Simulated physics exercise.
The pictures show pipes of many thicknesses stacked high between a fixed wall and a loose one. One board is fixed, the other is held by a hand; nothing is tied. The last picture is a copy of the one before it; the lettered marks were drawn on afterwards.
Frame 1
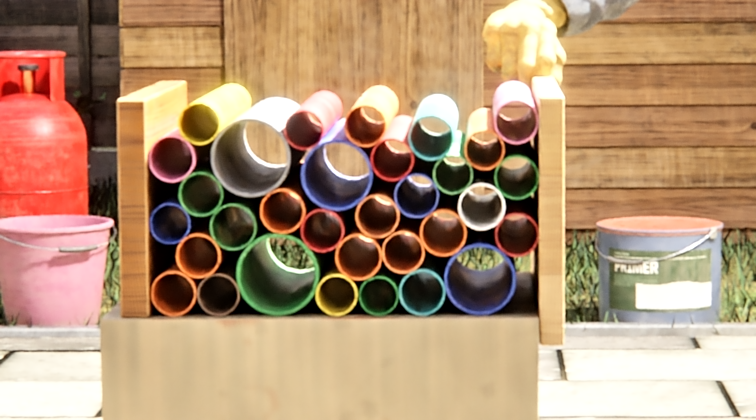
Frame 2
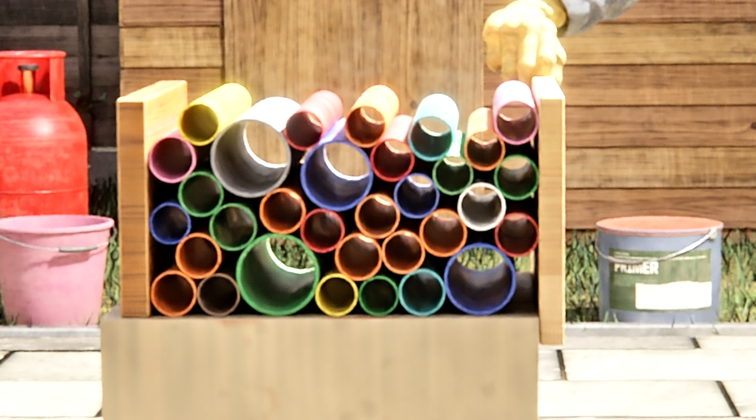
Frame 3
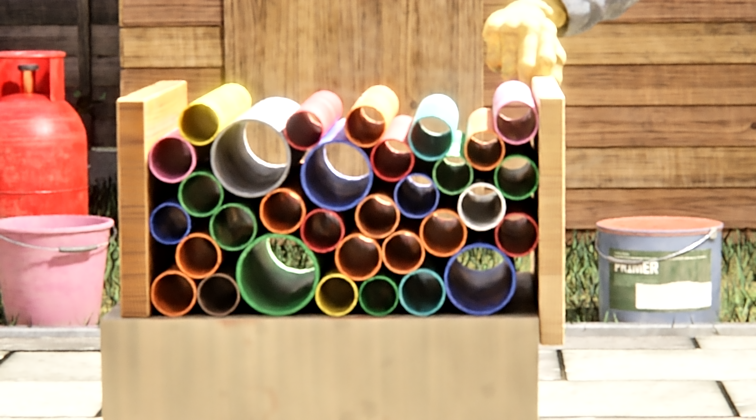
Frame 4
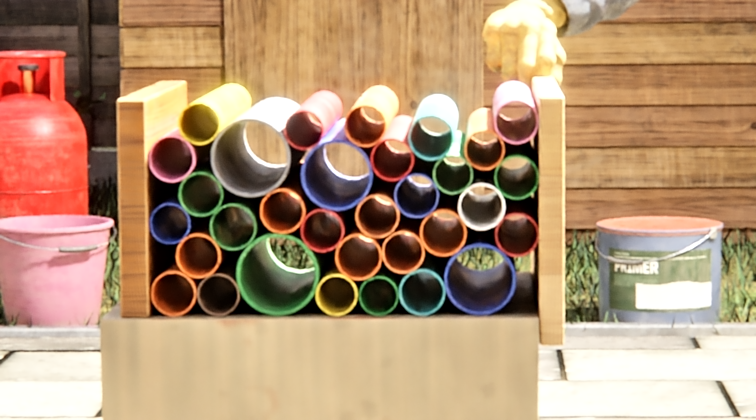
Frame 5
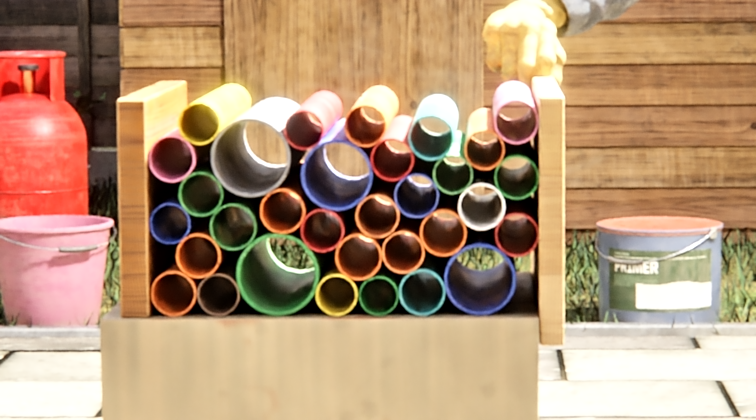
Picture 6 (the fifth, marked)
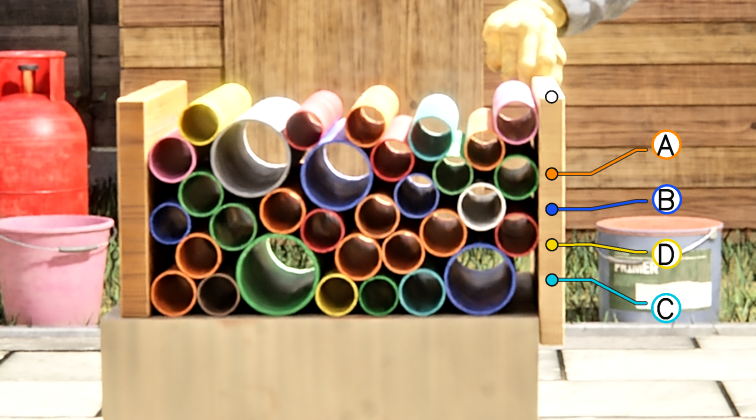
Outdoors, a gloved hand rests on a board beside stacked colourful pipes, and nothing visibly moves.
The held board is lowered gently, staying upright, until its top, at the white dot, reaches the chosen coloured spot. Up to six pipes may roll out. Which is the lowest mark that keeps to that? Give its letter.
The lowest mark that will do is D.
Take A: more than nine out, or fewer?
Fewer than nine.
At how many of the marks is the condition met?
Three of them.
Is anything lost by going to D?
Yes, at D.
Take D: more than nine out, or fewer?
Fewer than nine.
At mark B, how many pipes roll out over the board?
The count is one.
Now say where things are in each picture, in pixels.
An orange pipe (444, 233); an orange pipe (378, 216); a green pipe (201, 194), in the first frame.
A green pipe (201, 194); an orange pipe (484, 149), in the second frame.
A pink pipe (517, 122); side board (546, 199), in the third frame.
An orange pipe (174, 294); a turquoise pipe (423, 292), in the fourth frame.
An orange pipe (444, 233); an orange pipe (378, 216); a green pipe (201, 194), in the fifth frame.
On the marked copy, A at (552, 174); B at (552, 209); C at (552, 280); D at (552, 245); the white dot at (552, 97).
Taking D. A third of the way, top of the board (539, 166).
Two thirds of the way, top of the board (539, 244).
When it is over, top of the board (539, 244), three out over the board.
As for the rest, A none out over the board; B one out over the board; C seven out over the board.
